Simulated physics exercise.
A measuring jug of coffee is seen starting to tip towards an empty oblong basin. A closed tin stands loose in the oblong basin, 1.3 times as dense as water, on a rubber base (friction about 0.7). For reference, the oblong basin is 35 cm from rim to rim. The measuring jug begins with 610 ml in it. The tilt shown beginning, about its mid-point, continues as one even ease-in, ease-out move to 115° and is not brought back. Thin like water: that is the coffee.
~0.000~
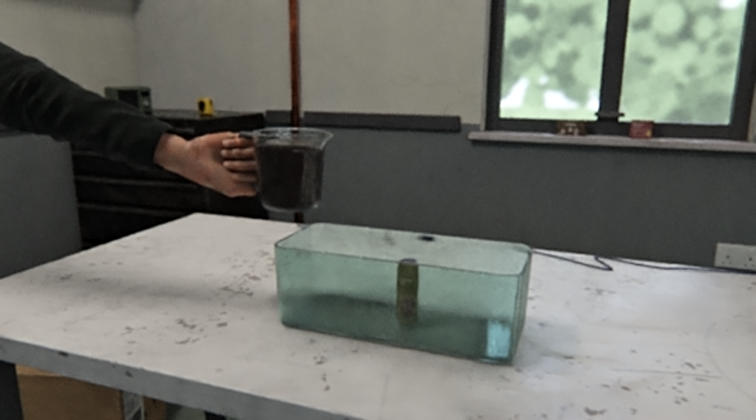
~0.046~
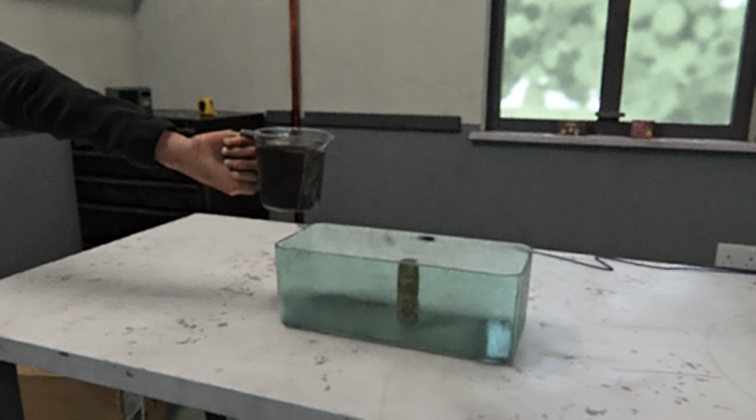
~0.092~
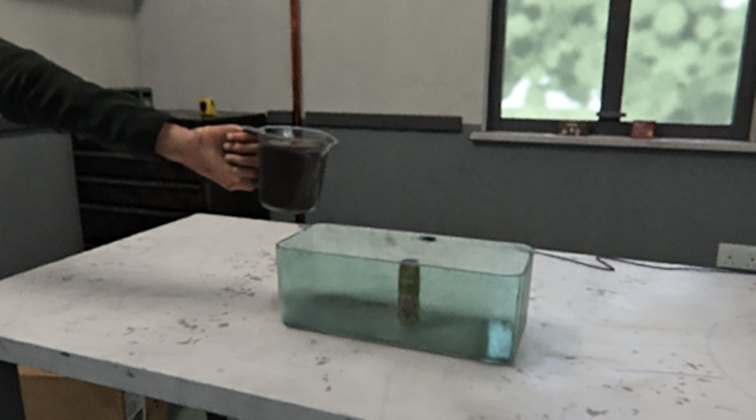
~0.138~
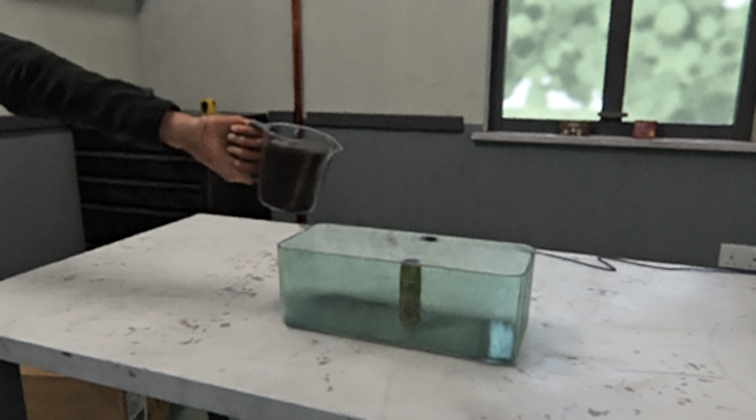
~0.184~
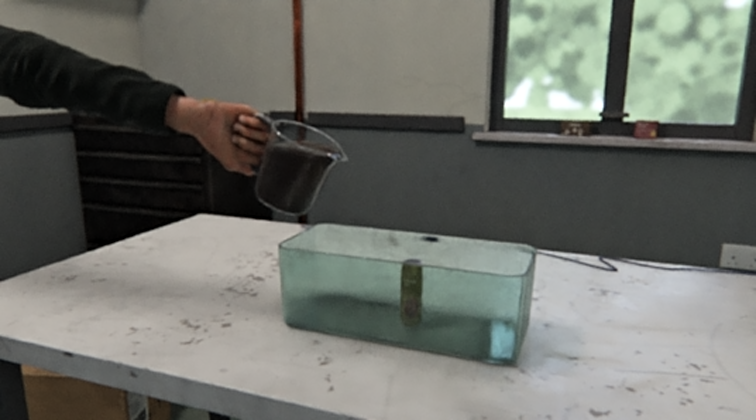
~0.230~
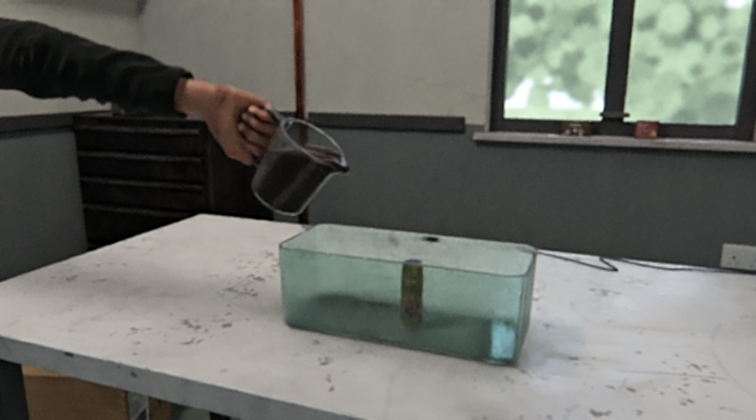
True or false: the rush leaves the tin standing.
True.
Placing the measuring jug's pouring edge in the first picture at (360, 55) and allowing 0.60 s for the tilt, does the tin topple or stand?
Then it tips over.
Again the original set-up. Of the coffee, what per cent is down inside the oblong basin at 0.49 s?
About 40%.
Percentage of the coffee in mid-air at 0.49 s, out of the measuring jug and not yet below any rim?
Roughly 18 percent.
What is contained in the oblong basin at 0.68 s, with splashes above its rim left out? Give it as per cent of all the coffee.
92 per cent or thereabouts.
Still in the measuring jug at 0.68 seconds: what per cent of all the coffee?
4 %.
After 0.49 s the tilt is 106° and 41 per cent is still to pour; the tin stands where it began.
After 0.68 s the tilt is 115° and 4 per cent is still to pour; the tin stands where it began.
After 0.88 s the tilt is 115° and 0 per cent is still to pour; the tin stands where it began.
After 1.10 s the tilt is 115° and 0 per cent is still to pour; the tin stands where it began.
In the end the tin stands where it began.
